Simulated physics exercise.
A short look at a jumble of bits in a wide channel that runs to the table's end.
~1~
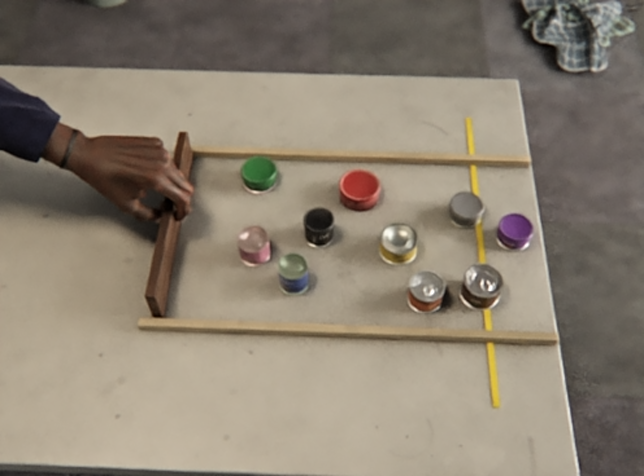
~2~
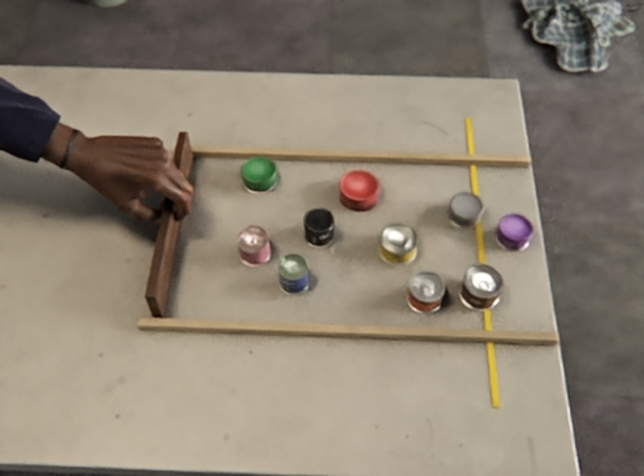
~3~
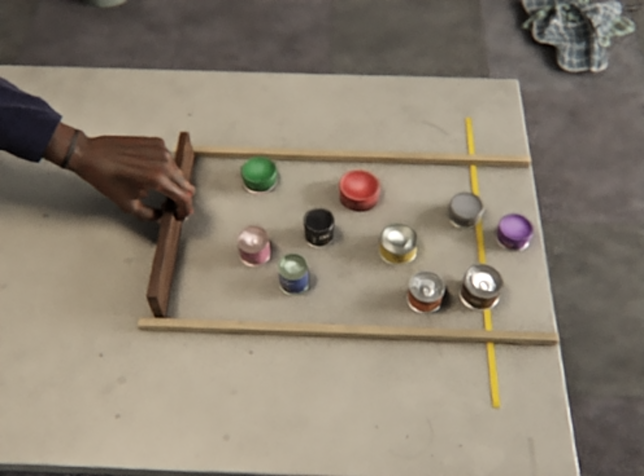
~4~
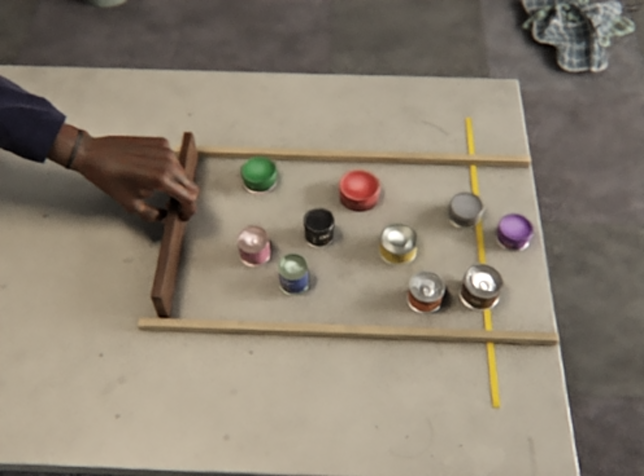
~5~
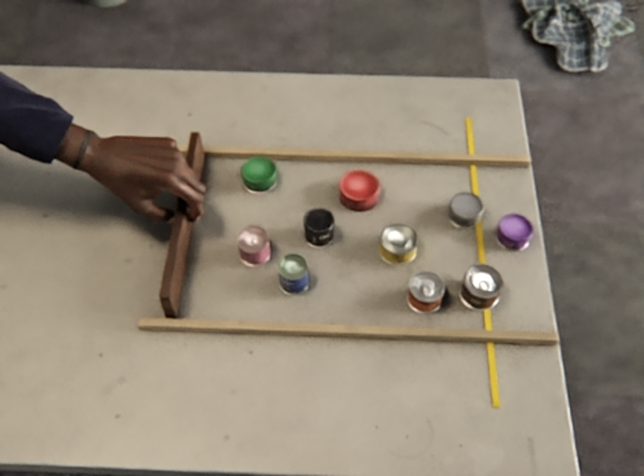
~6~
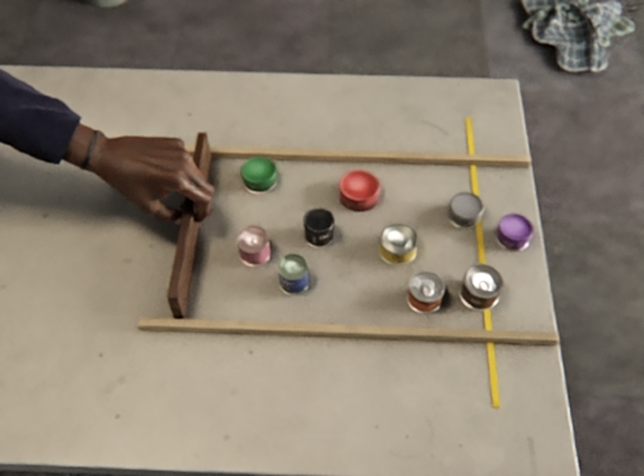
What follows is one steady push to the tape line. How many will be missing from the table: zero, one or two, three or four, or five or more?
The number that fall off is one or two.
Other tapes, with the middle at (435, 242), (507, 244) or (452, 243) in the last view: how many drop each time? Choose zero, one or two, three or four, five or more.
For each place: None at all; 3 or 4; none at all.
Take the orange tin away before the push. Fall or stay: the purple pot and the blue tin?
The purple pot comes down; the blue tin survives.
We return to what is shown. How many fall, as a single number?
Fallen: 1.
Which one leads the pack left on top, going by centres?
That is the grey pot.
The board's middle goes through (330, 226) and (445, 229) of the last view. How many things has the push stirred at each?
The counts are 5 and 10.
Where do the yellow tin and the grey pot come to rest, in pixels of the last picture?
Near (528, 246) and (534, 216).
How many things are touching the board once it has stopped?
It touches 6.
A little later, none off yet; purple pot at rest near (514, 233); brown tin at rest near (481, 287); grey pot at rest near (466, 210).
When it is over, the number that fall off is one or two; down, purple pot.
